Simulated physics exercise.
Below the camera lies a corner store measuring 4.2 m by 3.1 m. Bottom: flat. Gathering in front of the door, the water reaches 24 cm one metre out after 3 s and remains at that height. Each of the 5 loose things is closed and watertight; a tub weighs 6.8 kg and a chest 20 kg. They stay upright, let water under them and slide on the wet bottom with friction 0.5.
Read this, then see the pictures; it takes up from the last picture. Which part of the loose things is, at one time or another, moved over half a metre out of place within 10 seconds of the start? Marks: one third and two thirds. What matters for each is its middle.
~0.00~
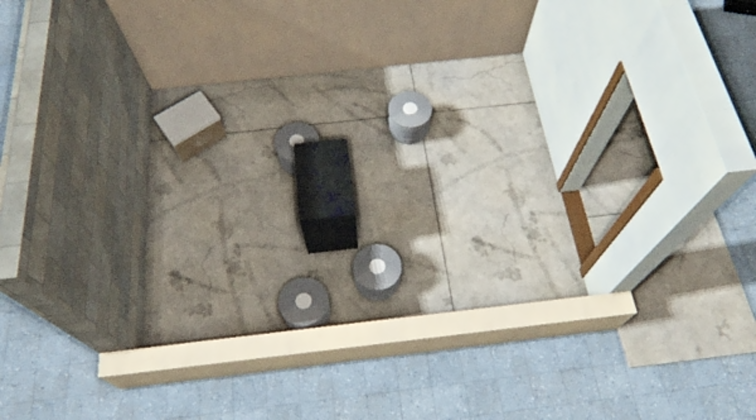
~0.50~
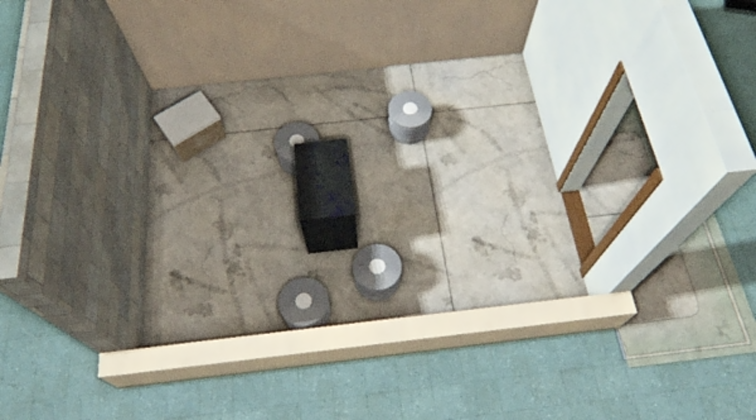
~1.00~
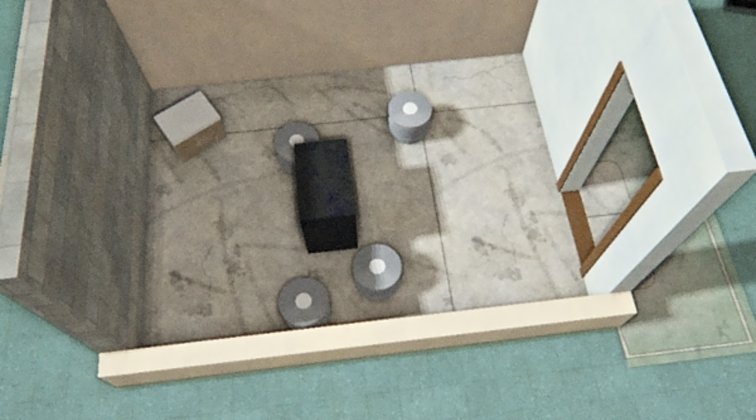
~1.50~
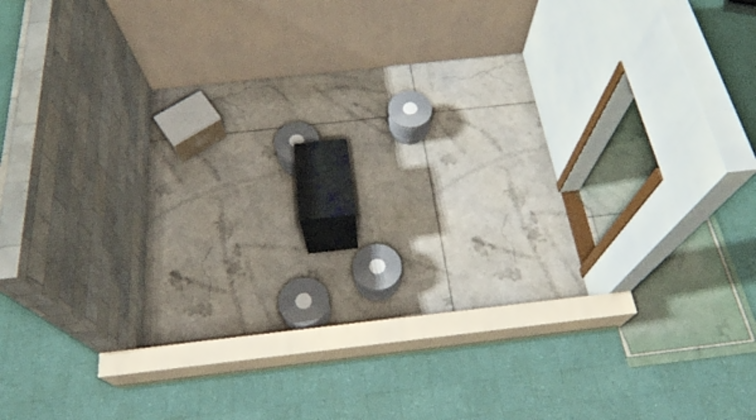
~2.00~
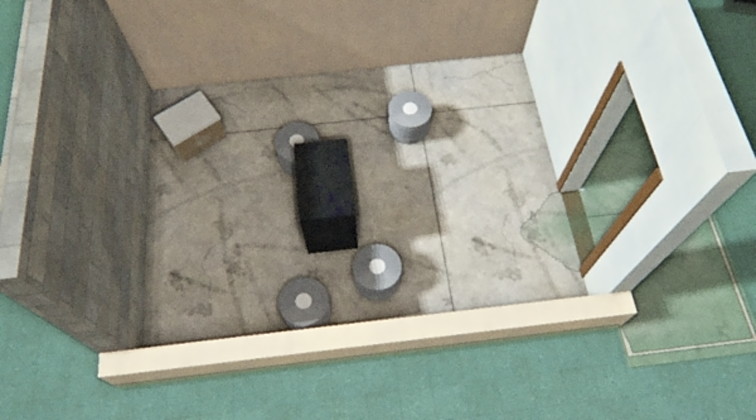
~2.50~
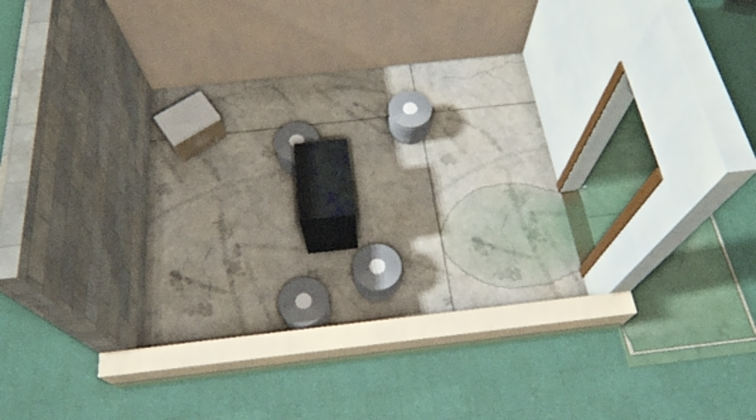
Top band: Two thirds or more.
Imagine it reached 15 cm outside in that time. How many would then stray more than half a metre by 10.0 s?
Then the count would be 2.
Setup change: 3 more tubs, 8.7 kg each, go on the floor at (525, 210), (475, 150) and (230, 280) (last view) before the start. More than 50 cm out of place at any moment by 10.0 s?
Respectively, higher, lower and higher.
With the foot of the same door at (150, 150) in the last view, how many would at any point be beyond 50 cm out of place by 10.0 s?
The answer would then be 3.
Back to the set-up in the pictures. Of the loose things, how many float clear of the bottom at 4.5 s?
At that point I count 1.
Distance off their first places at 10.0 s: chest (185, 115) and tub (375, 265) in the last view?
140 cm, 200 cm.
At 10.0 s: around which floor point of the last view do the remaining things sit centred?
They're centred close to (359, 148).
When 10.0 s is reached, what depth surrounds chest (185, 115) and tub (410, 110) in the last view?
Around 11 cm and 6 cm.
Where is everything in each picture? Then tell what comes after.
The first frame shows a tub at (410, 109) rests on the ground; a tub at (377, 267) rests on the ground; 0.0 m2 under water; 0 of 5 have shifted.
The second frame shows a tub at (410, 109), on the bottom; a tub at (377, 267) rests on the ground; 0.0 m2 under water; 0 of 5 have shifted.
The third frame shows a tub at (410, 109) rests on the ground; a tub at (377, 267), on the bottom; water covers 0.0 m2; 0 of 5 have shifted.
The fourth frame shows a tub at (410, 109), on the bottom; a tub at (377, 267) rests on the ground; water covers 0.0 m2; 0 of 5 have shifted.
The fifth frame shows a tub at (410, 109) rests on the ground; a tub at (377, 267) rests on the ground; 0.2 m2 under water; 0 of 5 have shifted.
The sixth frame shows a tub at (410, 109) rests on the ground; a tub at (377, 267), on the bottom; 1.1 m2 under water; 0 of 5 have shifted.
After 3.5 s 0 of 5 are over 50 cm from their spots; 0 afloat.
After 4.5 s 1 of 5 are over 50 cm from their spots; 1 afloat.
After 7.0 s 2 of 5 are over 50 cm from their spots; 3 afloat.
After 10.0 s 5 of 5 are over 50 cm from their spots, and 5 have been at some point; 5 afloat.
